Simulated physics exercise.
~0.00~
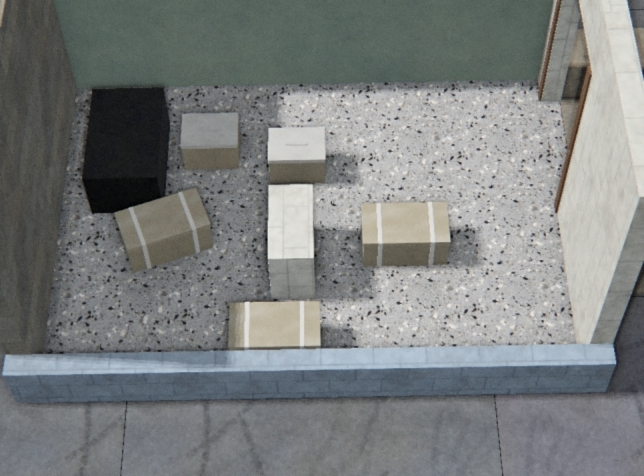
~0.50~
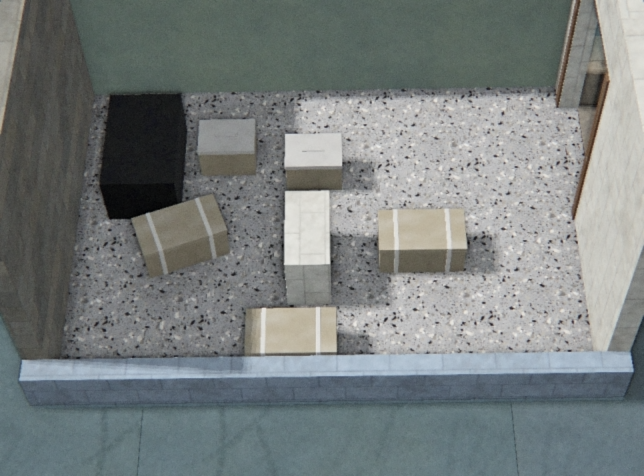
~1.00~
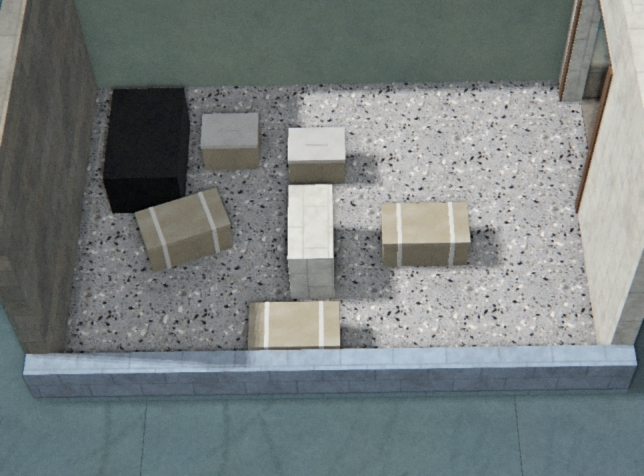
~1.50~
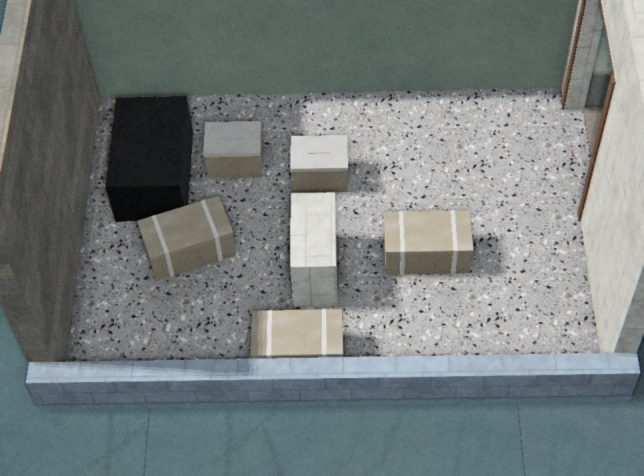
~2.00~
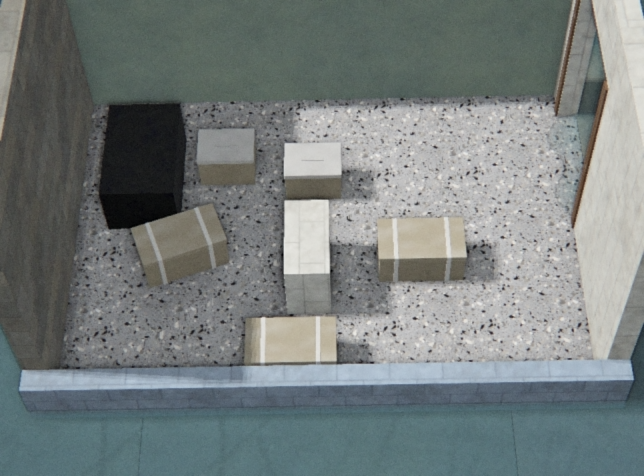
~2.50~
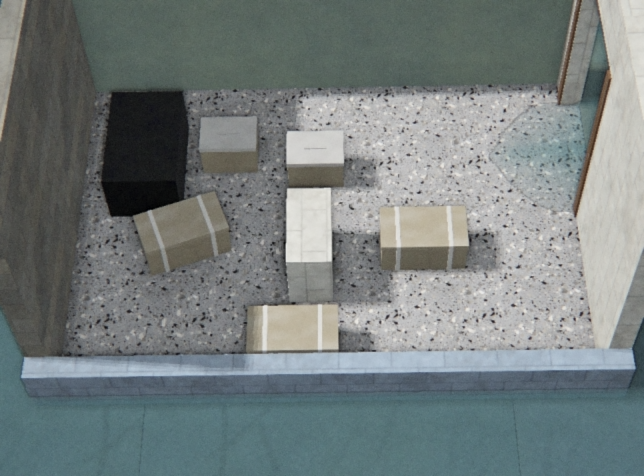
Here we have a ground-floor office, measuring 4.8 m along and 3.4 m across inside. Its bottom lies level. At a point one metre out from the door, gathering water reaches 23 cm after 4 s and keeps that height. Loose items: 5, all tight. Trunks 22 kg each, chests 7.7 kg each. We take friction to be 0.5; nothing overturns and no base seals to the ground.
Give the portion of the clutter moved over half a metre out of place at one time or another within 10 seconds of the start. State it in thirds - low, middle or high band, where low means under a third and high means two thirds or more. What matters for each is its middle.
High band.
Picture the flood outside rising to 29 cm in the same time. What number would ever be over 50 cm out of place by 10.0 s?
Then 5.
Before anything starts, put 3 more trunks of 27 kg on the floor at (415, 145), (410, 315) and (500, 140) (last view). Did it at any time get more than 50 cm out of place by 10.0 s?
Result, in listed order: Exceeded / exceeded / exceeded.
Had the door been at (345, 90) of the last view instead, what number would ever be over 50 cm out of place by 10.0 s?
Then the count would be 4.
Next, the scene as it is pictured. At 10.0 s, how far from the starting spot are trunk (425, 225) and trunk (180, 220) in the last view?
80 cm and 100 cm respectively.
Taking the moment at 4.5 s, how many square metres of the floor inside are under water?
I'd estimate close to 6.0 m2.
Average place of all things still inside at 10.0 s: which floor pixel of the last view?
I'd put it around (269, 325).
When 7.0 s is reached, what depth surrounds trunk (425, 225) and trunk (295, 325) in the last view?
Roughly 4 and 3 cm.
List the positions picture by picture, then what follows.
In the first picture, a trunk at (275, 324) rests on the ground; a trunk at (162, 218), on the bottom; 0.0 m2 under water; 0 of 5 have shifted.
In the second picture, a trunk at (291, 330), on the bottom; a trunk at (179, 224), on the bottom; 0.0 m2 under water; 0 of 5 have shifted.
In the third picture, a trunk at (294, 324) rests on the ground; a trunk at (182, 218) rests on the ground; 0.0 m2 under water; 0 of 5 have shifted.
In the fourth picture, a trunk at (297, 332) rests on the ground; a trunk at (185, 226) rests on the ground; 0.0 m2 under water; 0 of 5 have shifted.
In the fifth picture, a trunk at (291, 339), on the bottom; a trunk at (178, 234) rests on the ground; 0.0 m2 under water; 0 of 5 have shifted.
In the sixth picture, a trunk at (293, 327), on the bottom; a trunk at (181, 222) rests on the ground; 0.7 m2 under water; 0 of 5 have shifted.
After 3.5 s 0 of 5 are over 50 cm from their spots; 0 afloat.
After 4.5 s 0 of 5 are over 50 cm from their spots; 0 afloat.
After 7.0 s 1 of 5 are over 50 cm from their spots; 2 afloat.
After 10.0 s 4 of 5 are over 50 cm from their spots, and 4 have been at some point; 5 afloat.
